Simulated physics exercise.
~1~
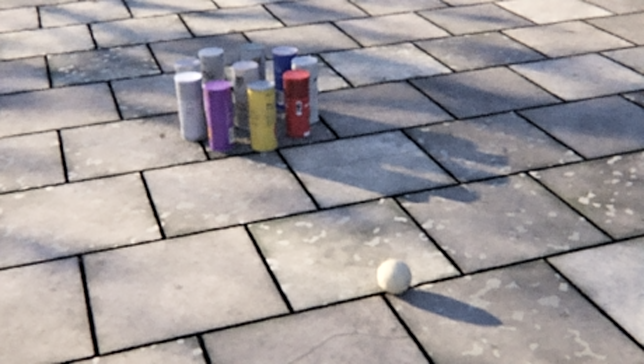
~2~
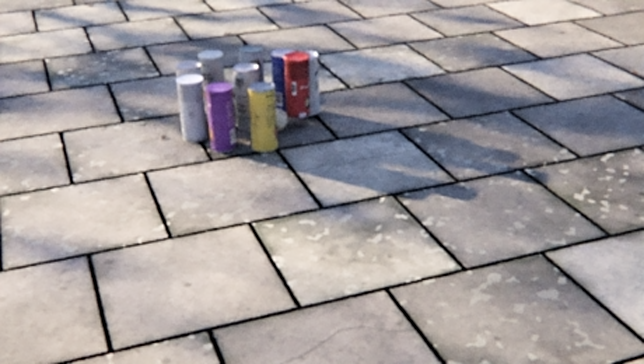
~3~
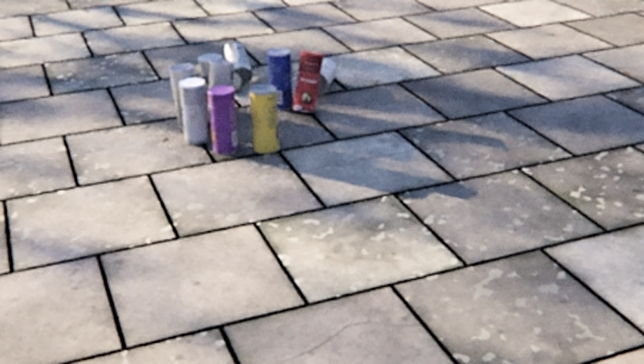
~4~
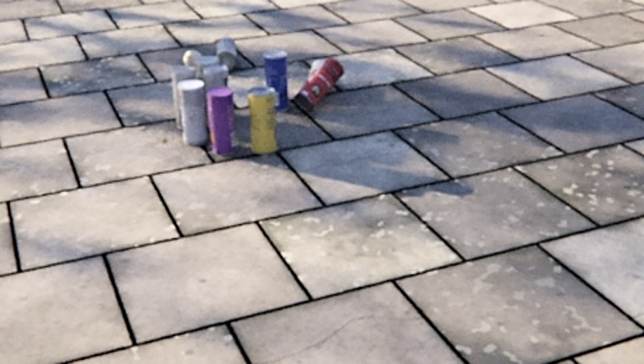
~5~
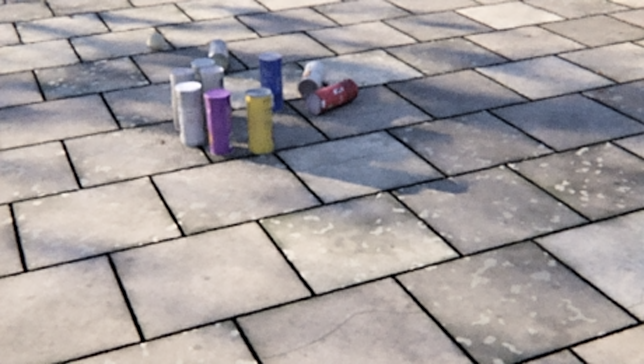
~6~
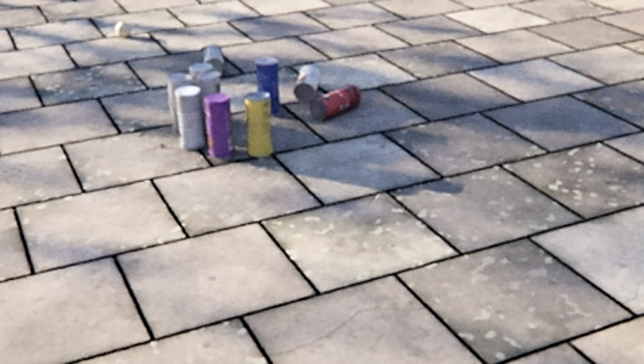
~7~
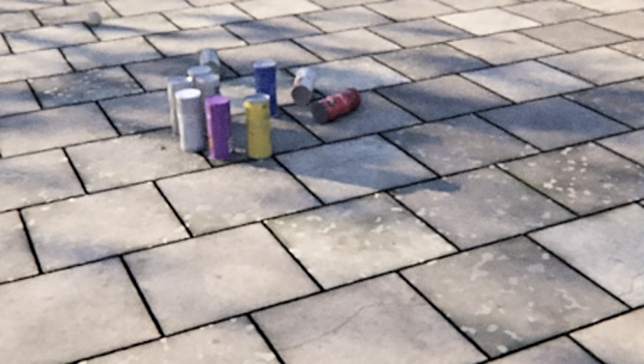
Pale ball rolling through a cluster of coloured canisters on sunlit paving, toppling the red one and others, leaving yellow and purple standing.
